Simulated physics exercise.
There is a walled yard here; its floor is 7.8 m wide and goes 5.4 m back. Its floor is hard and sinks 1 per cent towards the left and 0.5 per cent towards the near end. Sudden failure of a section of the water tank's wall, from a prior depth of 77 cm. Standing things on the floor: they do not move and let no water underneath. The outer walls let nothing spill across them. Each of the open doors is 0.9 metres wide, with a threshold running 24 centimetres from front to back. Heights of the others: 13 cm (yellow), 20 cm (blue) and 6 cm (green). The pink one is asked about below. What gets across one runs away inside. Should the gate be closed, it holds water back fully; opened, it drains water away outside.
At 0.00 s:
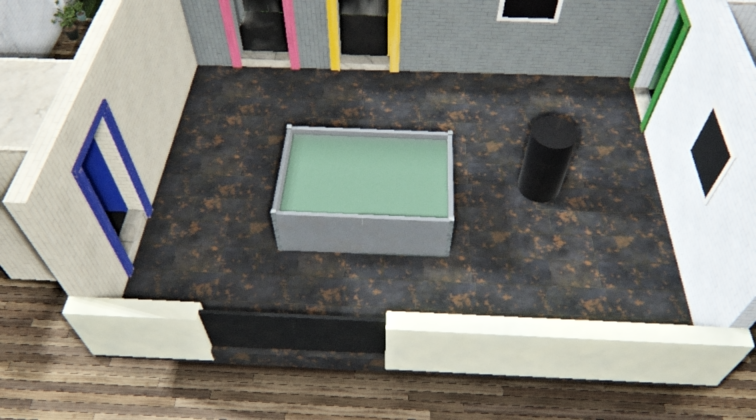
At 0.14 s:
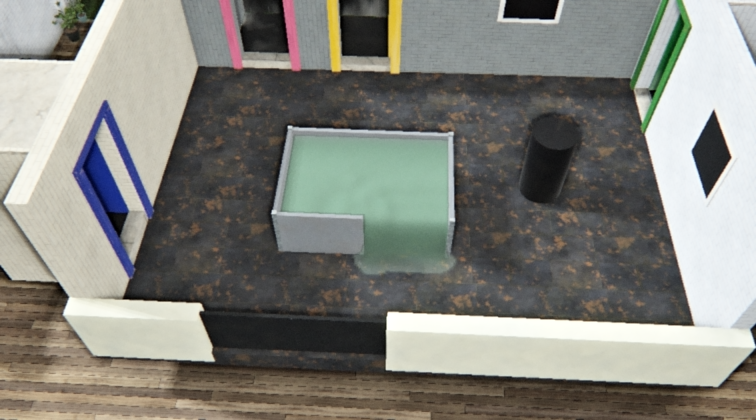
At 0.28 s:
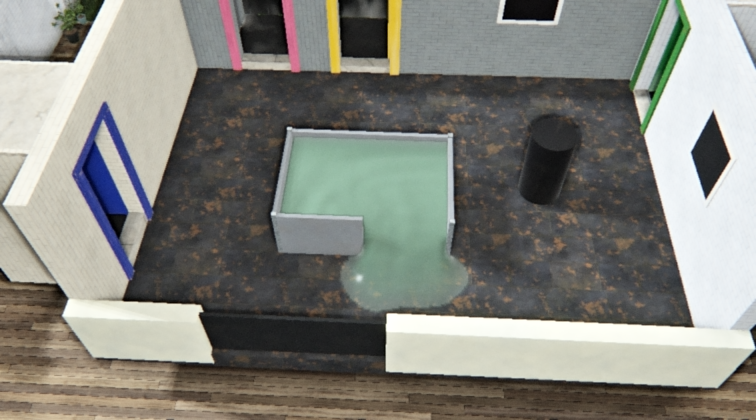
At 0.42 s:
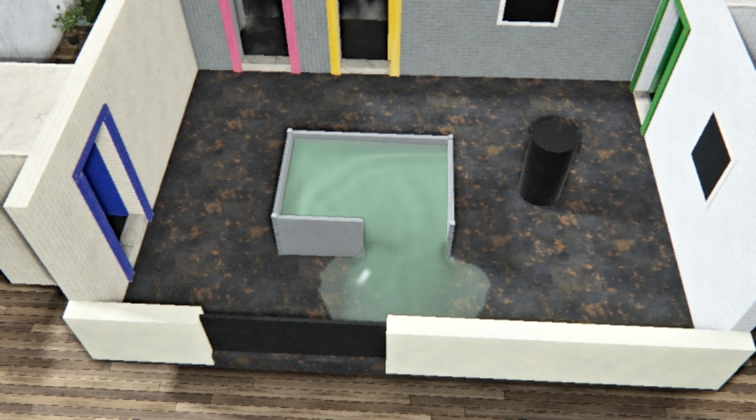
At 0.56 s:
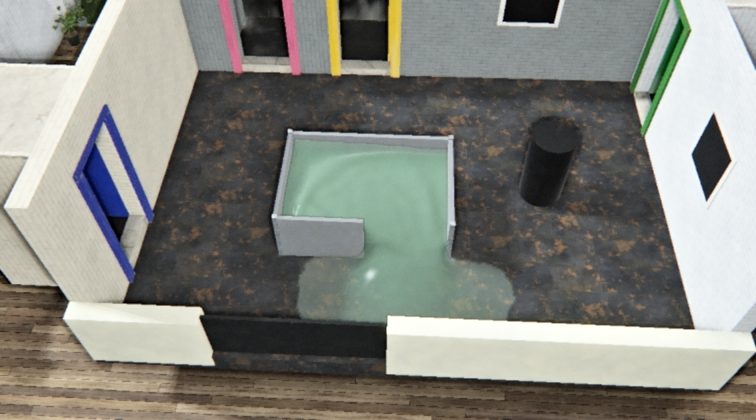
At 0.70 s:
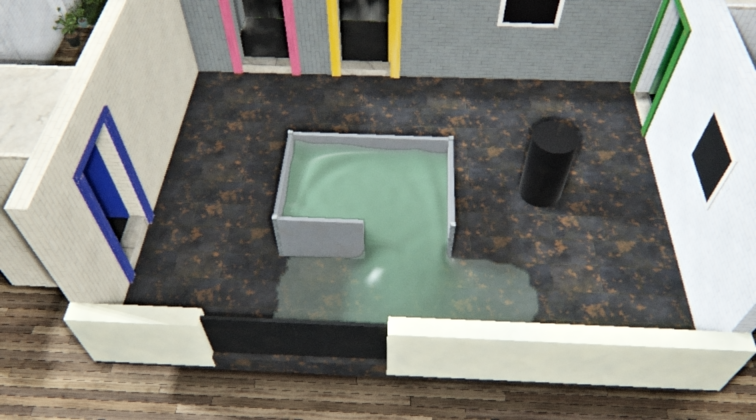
A walled yard with colored doors held a gray tank of still, greenish water until part of its front wall disappeared, and the water poured out and spread across the dark floor to both sides.
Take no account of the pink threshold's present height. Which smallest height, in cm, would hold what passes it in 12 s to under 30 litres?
It would have to be roughly 8 cm high.
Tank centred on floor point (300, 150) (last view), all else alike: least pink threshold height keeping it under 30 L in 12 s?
Then roughly 6.5 cm.
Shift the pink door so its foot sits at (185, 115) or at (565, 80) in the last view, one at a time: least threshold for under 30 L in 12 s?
Around 8.0 and 10.5 cm respectively.
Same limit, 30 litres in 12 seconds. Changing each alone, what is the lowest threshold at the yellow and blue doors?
About 8.5 cm at yellow and 14.0 cm at blue.
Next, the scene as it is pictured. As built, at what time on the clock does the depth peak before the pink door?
Roughly 10.0 s.
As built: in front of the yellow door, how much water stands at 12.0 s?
It comes to about 9.5 centimetres deep.
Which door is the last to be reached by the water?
That would be the yellow door.
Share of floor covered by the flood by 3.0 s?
Roughly 45 percent.
After 1.4 s water covers 15 % of the floor, deepest (52 cm) near (409, 337); it has not reached the pink door.
After 3.0 s water covers 45 % of the floor, deepest (32 cm) near (395, 348); it has not reached the pink door.
After 12.0 s water covers 100 % of the floor, deepest (15 cm) near (163, 183); 12 cm at the pink door, 0 litres in over its 16 cm threshold.
At the pink door as built, the water arrived by 4.4 s and peaked near 12 cm at 9.8 s.
With a threshold of 6.5 cm, 55 litres would have come in within the 12 s; with 10 cm, 6 litres. So under 30 litres takes about 8 cm.
